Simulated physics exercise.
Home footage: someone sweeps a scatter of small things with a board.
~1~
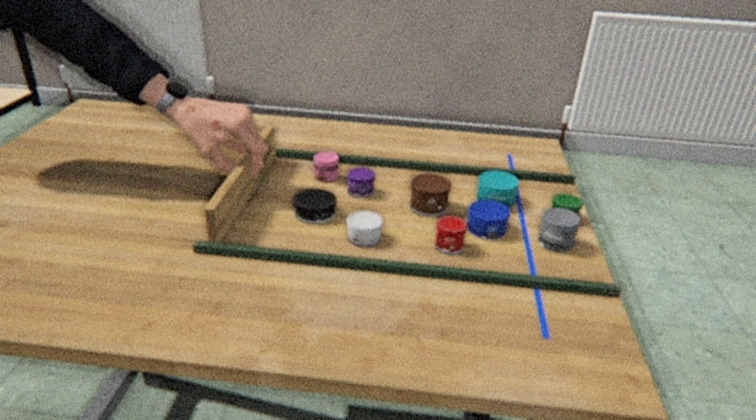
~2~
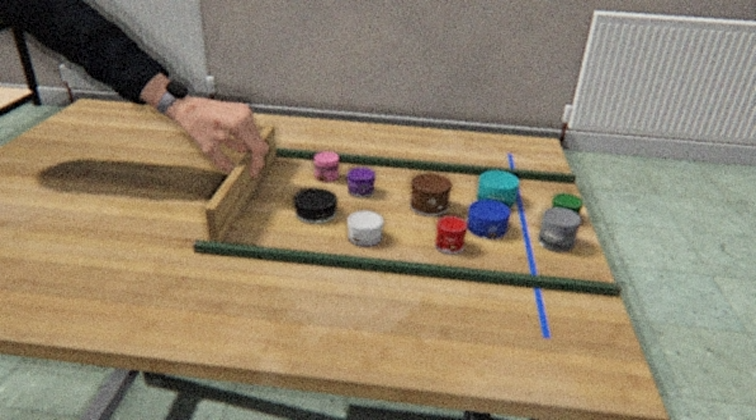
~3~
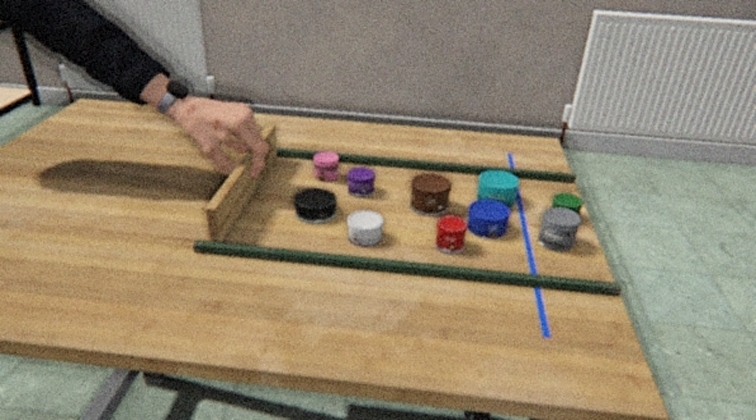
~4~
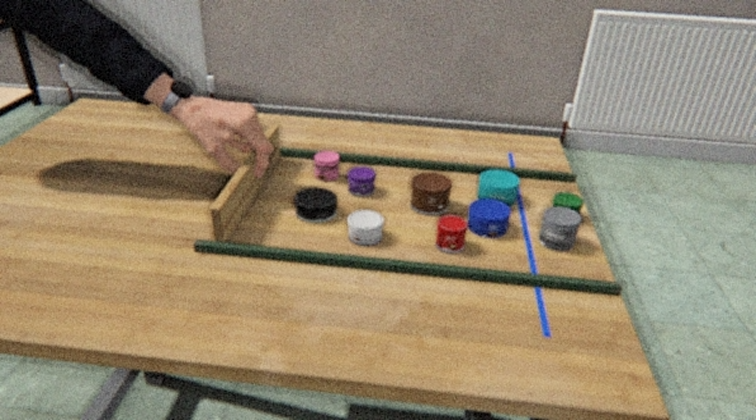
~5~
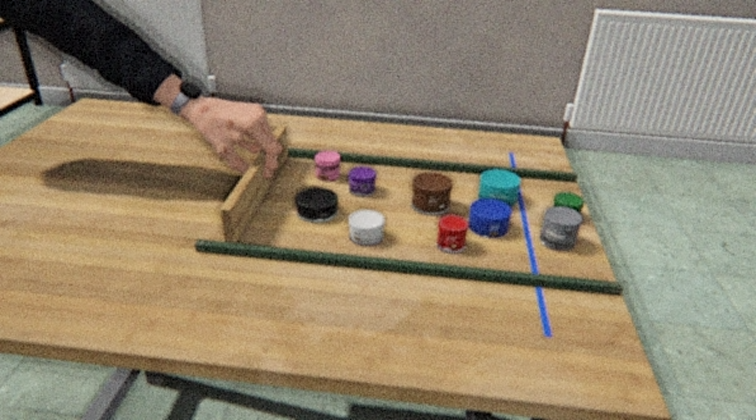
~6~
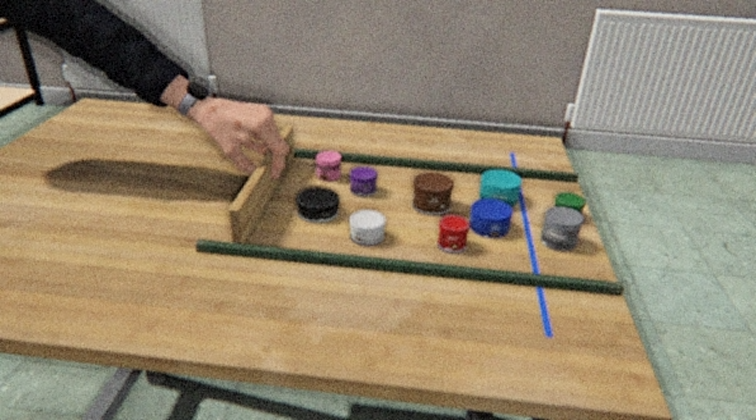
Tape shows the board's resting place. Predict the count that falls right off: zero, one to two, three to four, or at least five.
One or two leave.
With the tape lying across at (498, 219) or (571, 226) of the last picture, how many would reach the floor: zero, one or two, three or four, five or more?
At each place: Not one and five or over.
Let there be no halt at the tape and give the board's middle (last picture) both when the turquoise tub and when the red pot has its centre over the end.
The middle is at (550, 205) when it's the turquoise tub, and at (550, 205) when it's the red pot.
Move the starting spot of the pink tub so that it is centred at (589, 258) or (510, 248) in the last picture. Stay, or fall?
Taking them in order, it stays put and then it stays put.
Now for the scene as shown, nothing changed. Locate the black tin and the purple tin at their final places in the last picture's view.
Black tin: (552, 230); purple tin: (537, 196).
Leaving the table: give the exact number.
Count of fallen: 2.
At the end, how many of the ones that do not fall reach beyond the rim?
The total here is 1.
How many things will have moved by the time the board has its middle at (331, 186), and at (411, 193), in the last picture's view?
It comes to 2 for the first spot, 6 for the other.
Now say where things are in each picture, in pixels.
Green pot (566, 209); grey tub (559, 230); turquoise tub (497, 191); board (246, 179); tape (523, 223), in the first frame.
Grey tub (559, 230); black tin (316, 206), in the second frame.
Turquoise tub (498, 190); brown tin (430, 195), in the third frame.
Green pot (567, 207); board (251, 178), in the fourth frame.
Grey tub (560, 229); purple tin (363, 182), in the fifth frame.
Green pot (569, 207); grey tub (561, 229); turquoise tub (500, 189); board (266, 180); tape (526, 222), in the sixth frame.
Soon after, none off yet; green pot at rest near (569, 207); grey tub at rest near (561, 229); turquoise tub at rest near (500, 189).
Then, none off yet; green pot at rest near (569, 207); grey tub moved about its own width near (589, 234); turquoise tub moved about its own width near (523, 186).
By the end, the number that fall off is one or two; fallen, grey tub and green pot.
